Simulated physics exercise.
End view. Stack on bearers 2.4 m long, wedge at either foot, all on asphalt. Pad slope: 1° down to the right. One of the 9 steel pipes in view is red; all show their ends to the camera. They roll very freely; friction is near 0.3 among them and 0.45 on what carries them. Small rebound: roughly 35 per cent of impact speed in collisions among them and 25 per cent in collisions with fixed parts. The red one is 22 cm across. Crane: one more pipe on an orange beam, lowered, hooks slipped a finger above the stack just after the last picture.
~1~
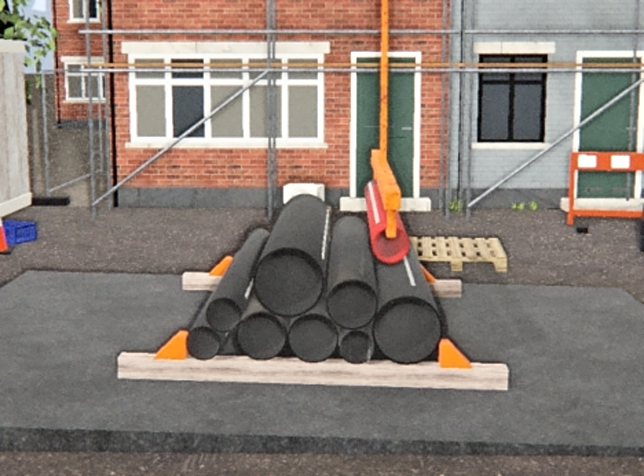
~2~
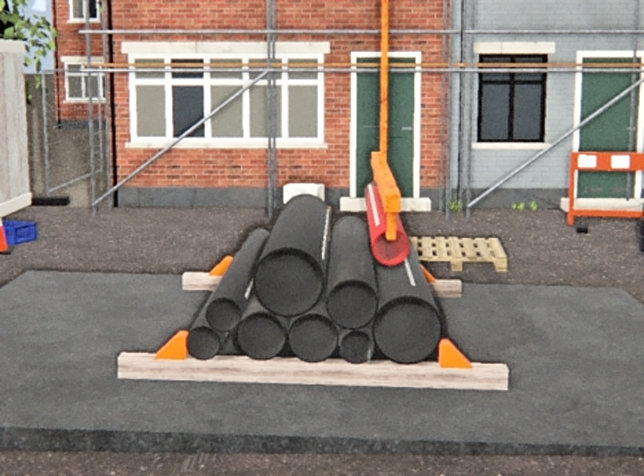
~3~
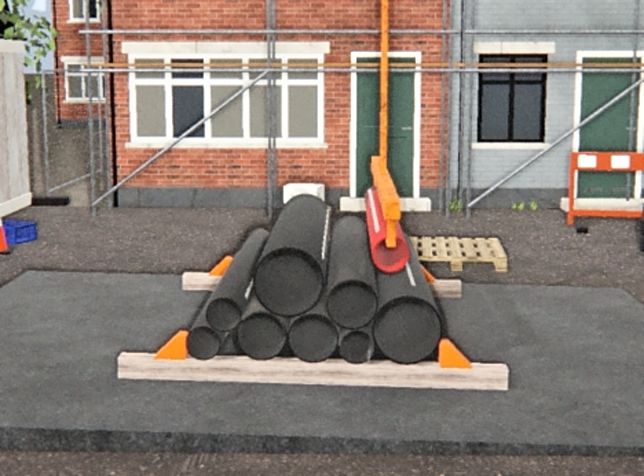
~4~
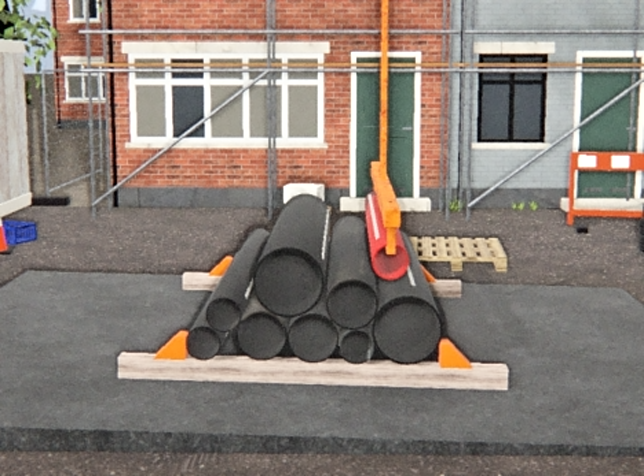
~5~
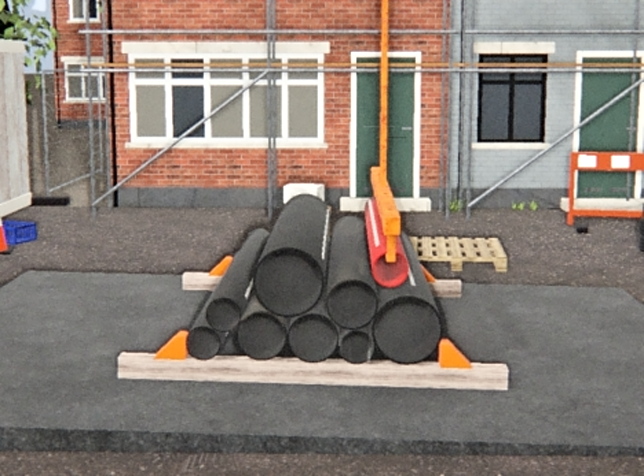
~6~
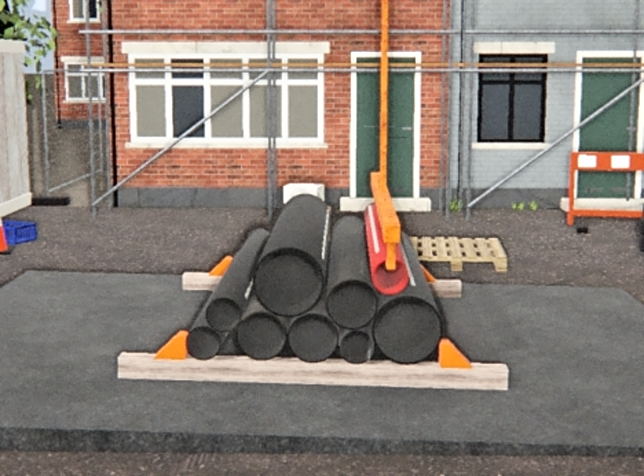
A red pipe hanging from an orange beam lowers slightly beside stacked black pipes.
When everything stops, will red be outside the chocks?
I expect it will not leave the stack.
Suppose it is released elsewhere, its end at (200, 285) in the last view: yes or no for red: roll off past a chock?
Then red escapes.
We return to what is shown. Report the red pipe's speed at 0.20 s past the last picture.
I'd put it near 0.0 m/s.
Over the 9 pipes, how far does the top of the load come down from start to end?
About 15 cm.
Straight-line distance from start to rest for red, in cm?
For red, around 25.
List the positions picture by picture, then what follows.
In the first picture, red at (391, 245); red hangs on the hooks; 5 form the bottom row.
In the second picture, red at (391, 247); red hangs on the hooks; lowered 2 cm.
In the third picture, red at (391, 254); red hangs on the hooks; lowered 6 cm.
In the fourth picture, red at (391, 262); red hangs on the hooks; lowered 10 cm.
In the fifth picture, red at (391, 269); red hangs on the hooks; lowered 15 cm.
In the sixth picture, red at (391, 276); red hangs on the hooks; lowered 20 cm.
Then, 0.20 s after the last picture, red is up on others, 35 cm inside the right chock; 0 of 9 are outside the chocks.
Then, 0.50 s after the last picture, no change for red; 0 of 9 are outside the chocks.
At rest (0.70 s after the last picture), red is up on others, 35 cm inside the right chock; 0 of 9 are outside the chocks.
